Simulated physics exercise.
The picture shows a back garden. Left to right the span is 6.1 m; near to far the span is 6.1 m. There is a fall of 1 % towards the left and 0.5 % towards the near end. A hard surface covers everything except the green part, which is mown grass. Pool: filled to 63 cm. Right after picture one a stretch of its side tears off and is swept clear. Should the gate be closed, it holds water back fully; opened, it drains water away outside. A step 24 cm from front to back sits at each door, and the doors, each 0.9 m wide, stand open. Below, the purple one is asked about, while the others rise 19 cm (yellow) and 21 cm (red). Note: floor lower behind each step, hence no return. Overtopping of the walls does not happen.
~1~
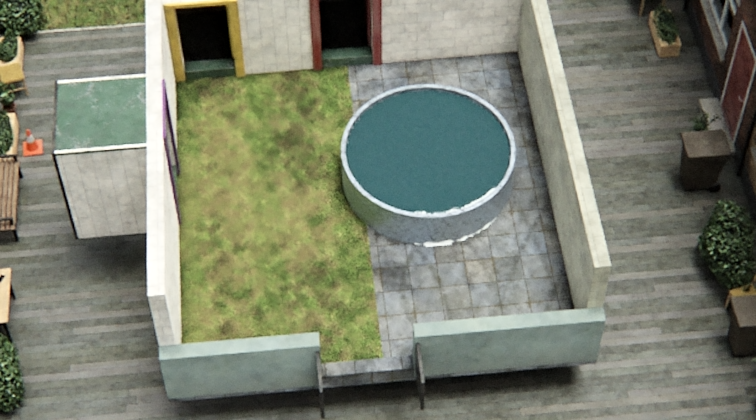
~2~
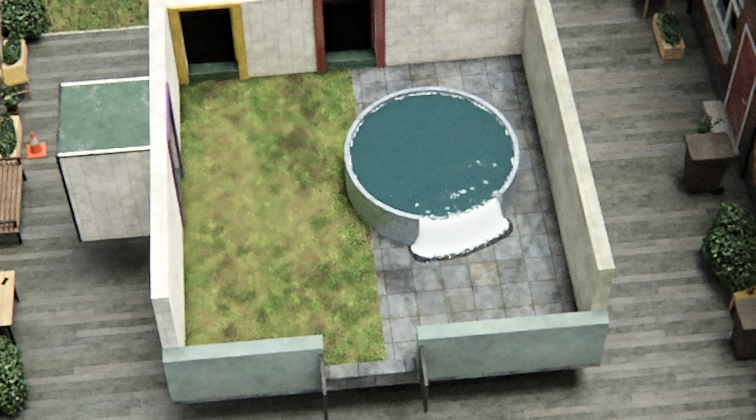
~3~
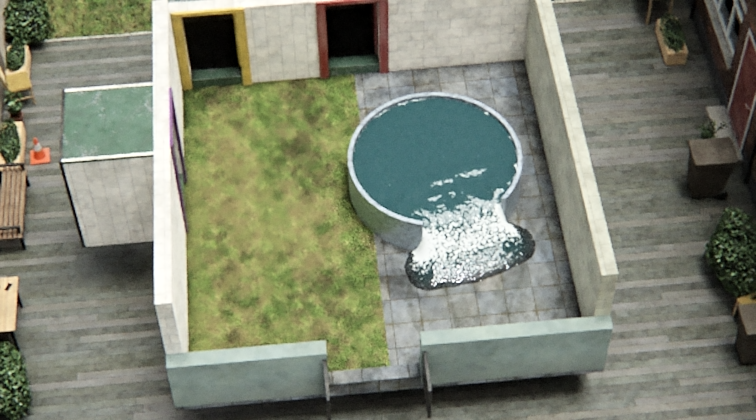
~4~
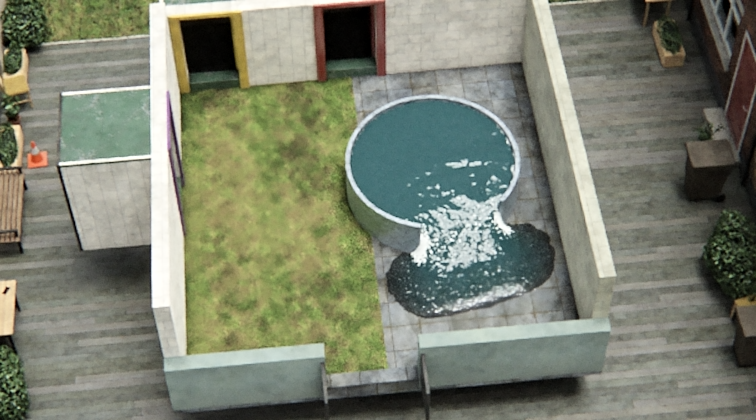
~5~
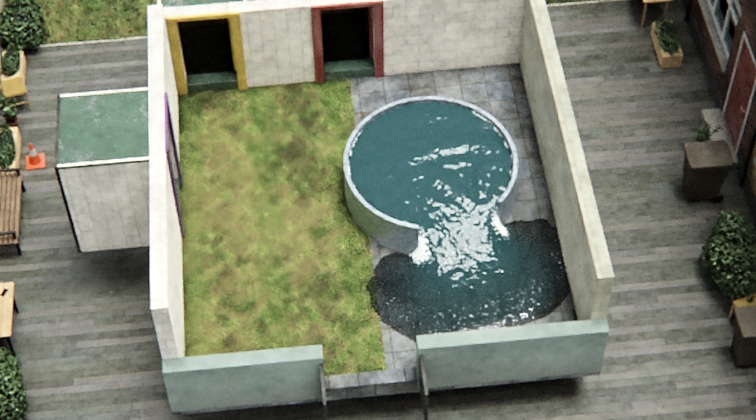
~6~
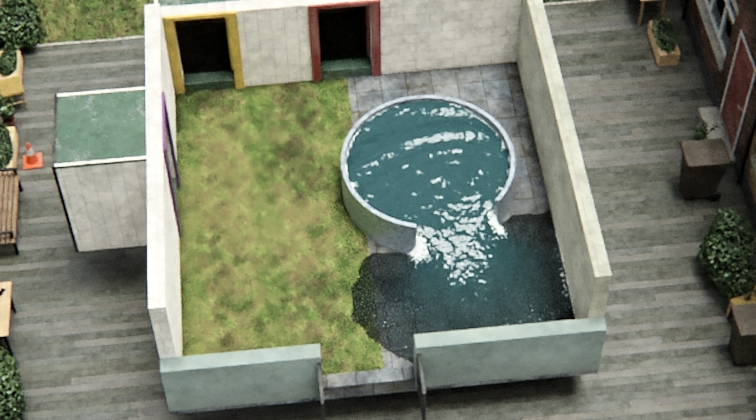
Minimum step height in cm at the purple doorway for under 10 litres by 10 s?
Roughly 5.5 cm.
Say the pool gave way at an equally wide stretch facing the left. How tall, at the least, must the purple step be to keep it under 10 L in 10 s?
About 27 centimetres.
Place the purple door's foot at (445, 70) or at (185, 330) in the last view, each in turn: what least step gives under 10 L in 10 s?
Roughly 9.0 cm, then roughly 14.5 cm.
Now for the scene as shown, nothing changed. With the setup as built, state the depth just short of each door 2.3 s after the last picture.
Lab note, cm: Purple 0; yellow 0; red 0.
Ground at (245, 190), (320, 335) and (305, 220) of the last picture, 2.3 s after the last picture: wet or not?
Point by point, the first is spared, the second awash and the third spared.
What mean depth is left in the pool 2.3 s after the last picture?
Average depth: Approx. 29 cm.
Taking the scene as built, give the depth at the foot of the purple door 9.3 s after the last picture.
9.0 cm.
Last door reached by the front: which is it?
The answer is the yellow one.
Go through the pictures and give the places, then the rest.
The first picture shows the pool at (428, 151) is whole and still, 63 cm deep; the purple door at (171, 157) is dry.
In the second picture, water pours out at (463, 232) and has run 0.3 m, to (503, 234); about 8 cm deep outside, 63 cm at the back.
In the third picture, water pours out at (466, 238) and has run 0.7 m, to (428, 286); about 10 cm deep outside, 63 cm at the back.
In the fourth picture, the front is at (542, 278), 1.2 m from the gap at (464, 242); 2.7 m2 of floor is wet, 63 cm left at the back.
In the fifth picture, the gap is at (462, 243), the front 1.7 m out at (550, 307); the back of the pool holds 63 cm.
In the sixth picture, the front is at a hidden place, 2.2 m from the gap at (459, 241); 6.3 m2 of floor is wet, 62 cm left at the back; the purple door at (171, 169), 4.7 m from the gap, is still 3.5 m from the nearest water.
Then, 0.7 s after the last picture water covers 25 % of the floor, deepest (48 cm) near (561, 350); it has not reached the purple door.
Then, 2.3 s after the last picture water covers 30 % of the floor, deepest (34 cm) near (491, 357); it has not reached the purple door.
Then, 9.3 s after the last picture water covers 95 % of the floor, deepest (14 cm) near (176, 114); 9 cm at the purple door, 0 litres in over its 25 cm step.
At the purple door as built, the water peaked near 9 cm, 9.3 s after the last picture.
With a step of 5 cm, 15 litres would have come in within the 10 s; with 7 cm, 3 litres. So under 10 litres takes about 5.5 cm.
